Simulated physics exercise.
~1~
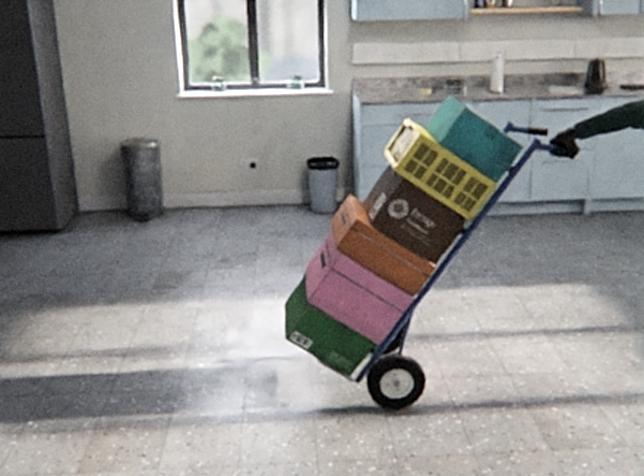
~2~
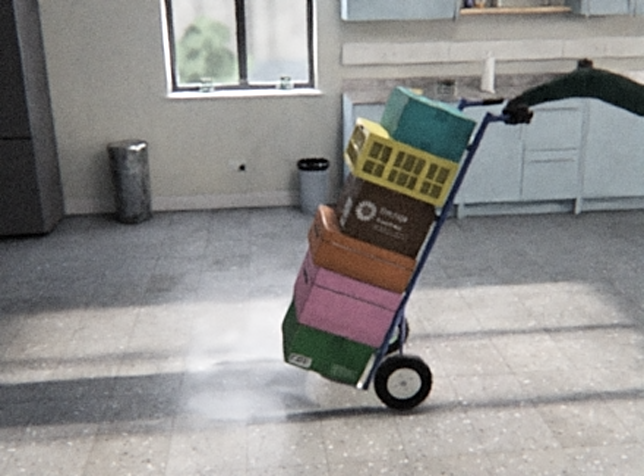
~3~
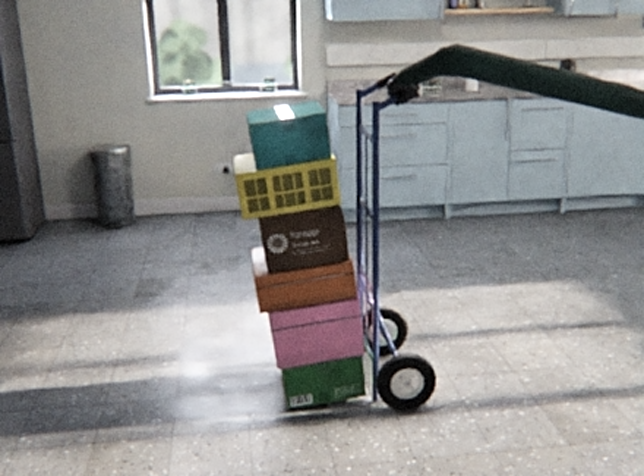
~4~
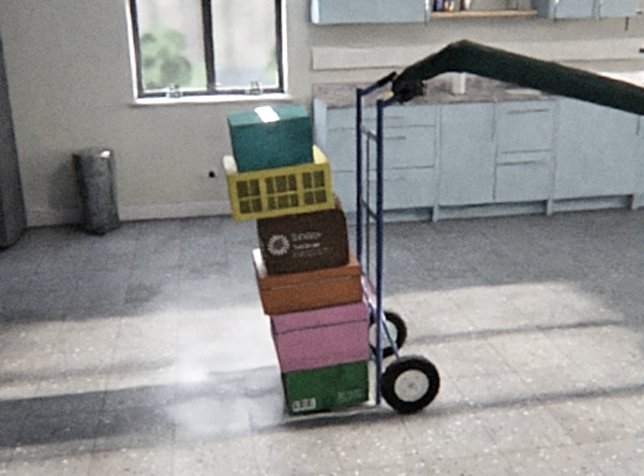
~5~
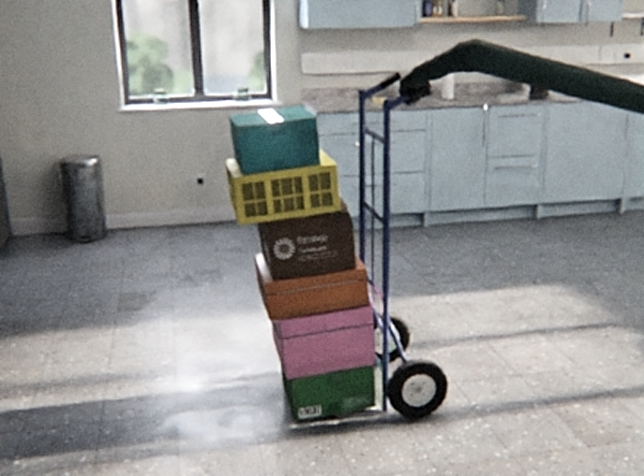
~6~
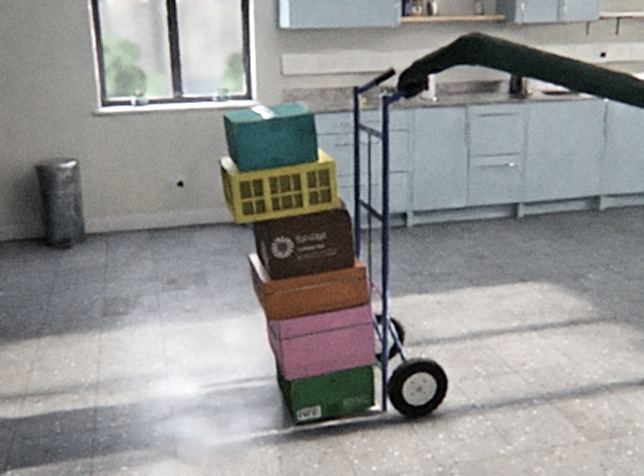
In a kitchen, a dark-sleeved arm swings a loaded sack truck upright, the stacked boxes and yellow crate shifting but staying standing.
